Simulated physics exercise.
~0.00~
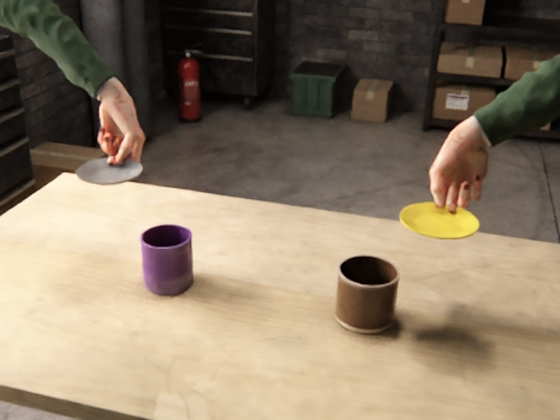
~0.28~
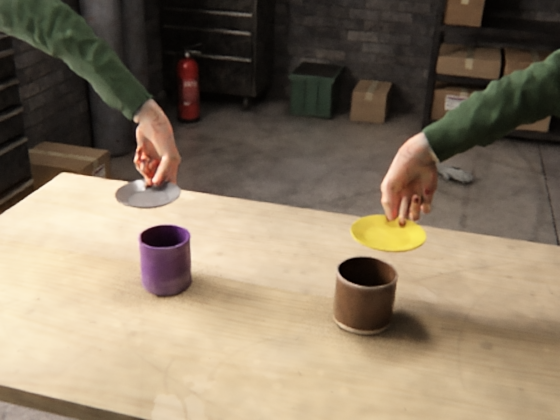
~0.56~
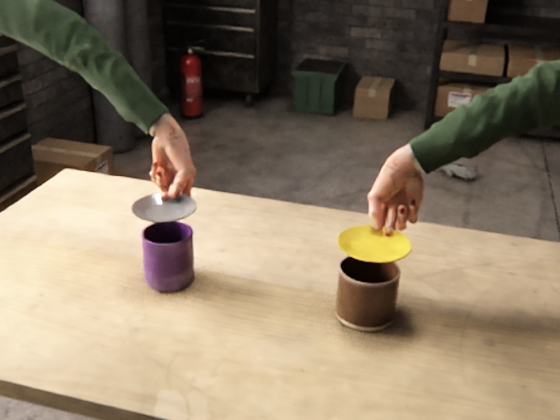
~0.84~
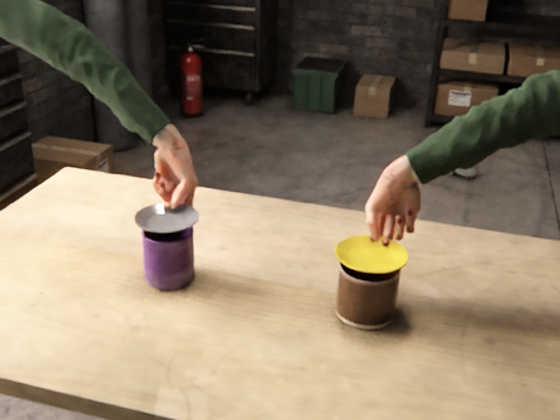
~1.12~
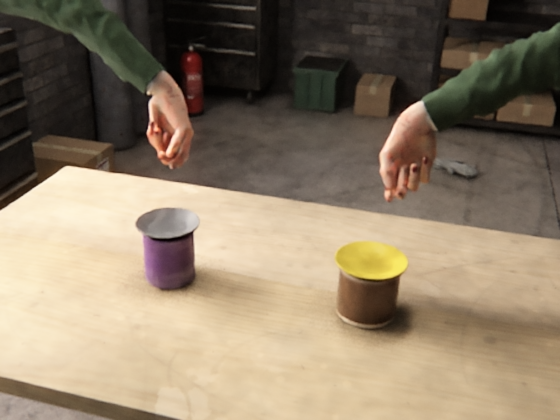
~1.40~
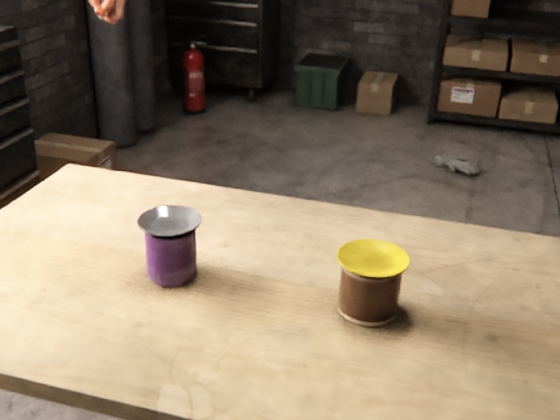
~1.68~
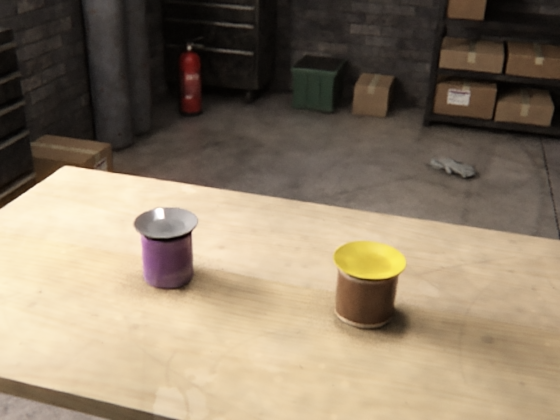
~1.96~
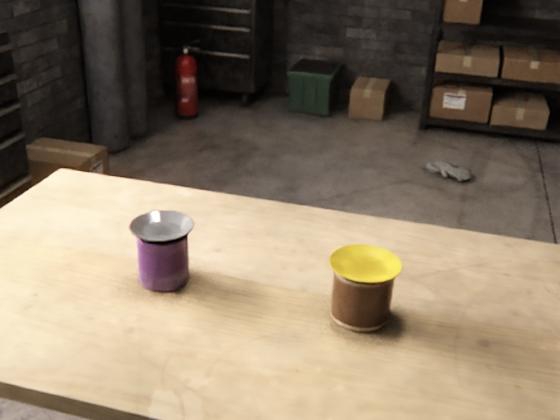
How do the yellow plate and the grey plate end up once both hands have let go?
Both stay on top of the pots as lids, with the yellow plate resting on the rim of the brown one and the grey plate resting on the rim of the purple one.
